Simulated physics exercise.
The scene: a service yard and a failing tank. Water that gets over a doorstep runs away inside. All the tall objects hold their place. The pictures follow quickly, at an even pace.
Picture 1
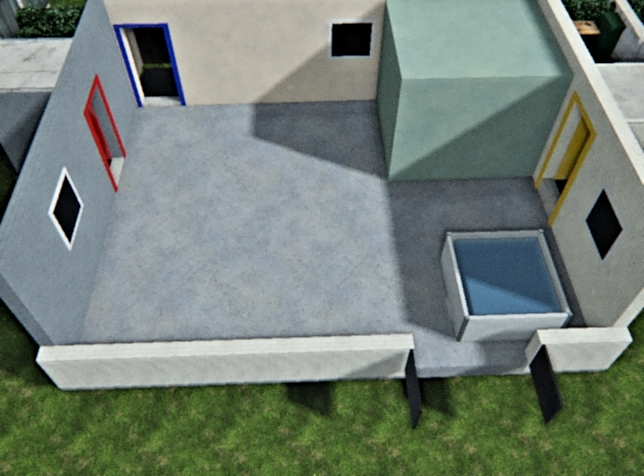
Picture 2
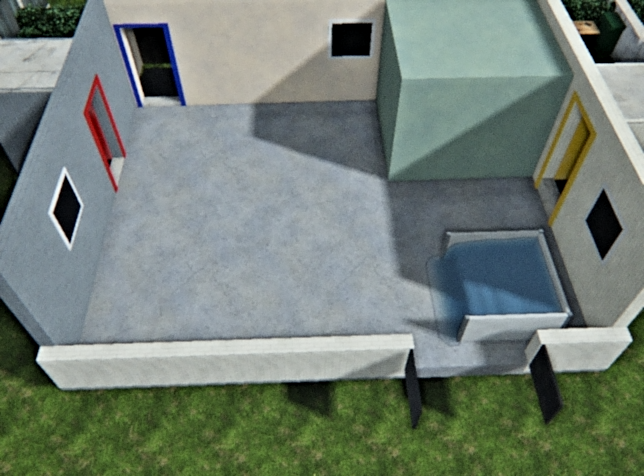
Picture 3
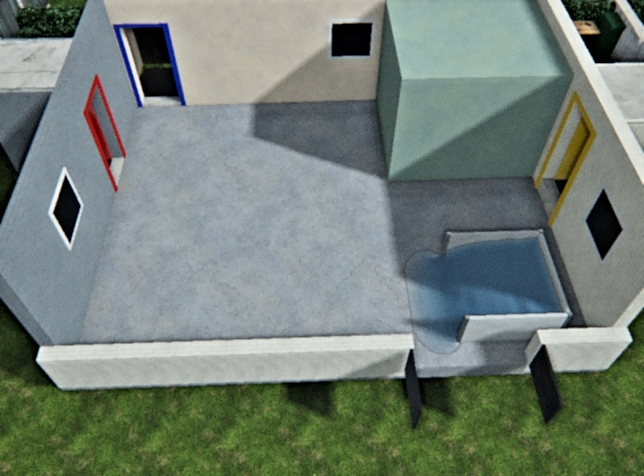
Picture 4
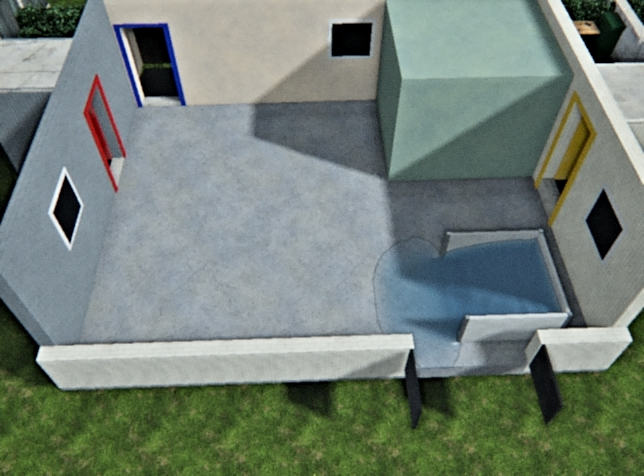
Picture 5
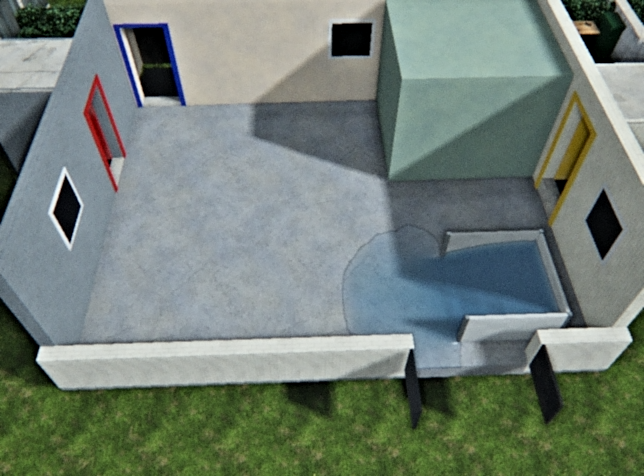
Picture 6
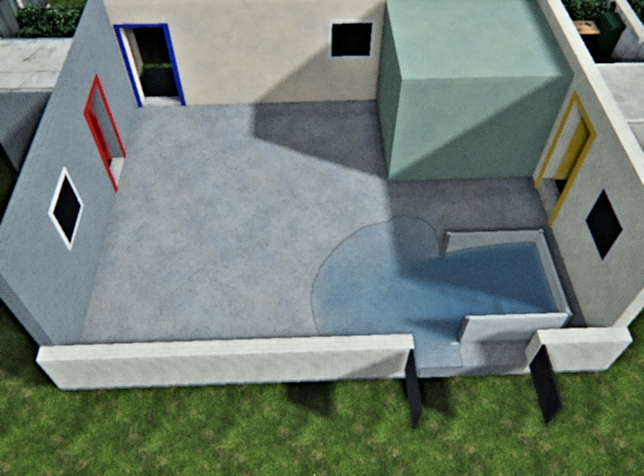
Water pours from the open left side of a tank and spreads left across the gray yard floor.
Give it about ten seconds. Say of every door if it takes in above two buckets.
One by one: The blue door takes more than that; the yellow door stays under that; the red door takes more than that.
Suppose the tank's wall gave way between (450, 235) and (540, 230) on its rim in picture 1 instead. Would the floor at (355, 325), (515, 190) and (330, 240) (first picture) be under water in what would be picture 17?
In that order: Clear, awash, no water.
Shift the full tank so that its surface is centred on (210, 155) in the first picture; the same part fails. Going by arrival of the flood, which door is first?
The red door.
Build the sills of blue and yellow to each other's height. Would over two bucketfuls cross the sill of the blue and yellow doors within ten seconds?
One by one: Blue takes less; yellow stays under.
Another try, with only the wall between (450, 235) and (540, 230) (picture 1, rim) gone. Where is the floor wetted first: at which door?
It is the yellow door.
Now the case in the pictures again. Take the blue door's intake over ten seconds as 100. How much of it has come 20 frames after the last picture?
About 0 per cent.
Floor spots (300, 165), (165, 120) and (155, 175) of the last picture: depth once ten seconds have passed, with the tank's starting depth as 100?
In turn 6, 14 and 8 in a hundred.
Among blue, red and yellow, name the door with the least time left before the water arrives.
The red one.
A moment on, water covers 30 % of the floor; the blue door not reached, the yellow door not reached, the red door not reached.
Next, water covers 45 % of the floor; the blue door not reached, the yellow door not reached, the red door not reached.
Then, water covers 60 % of the floor; the blue door not reached, the yellow door not reached, the red door wet at the sill, nothing in.
Later, water covers 55 % of the floor; the blue door under two buckets in, the yellow door not reached, the red door over two buckets in.
In the end, water covers 65 % of the floor; the blue door over two buckets in, the yellow door not reached, the red door over two buckets in.
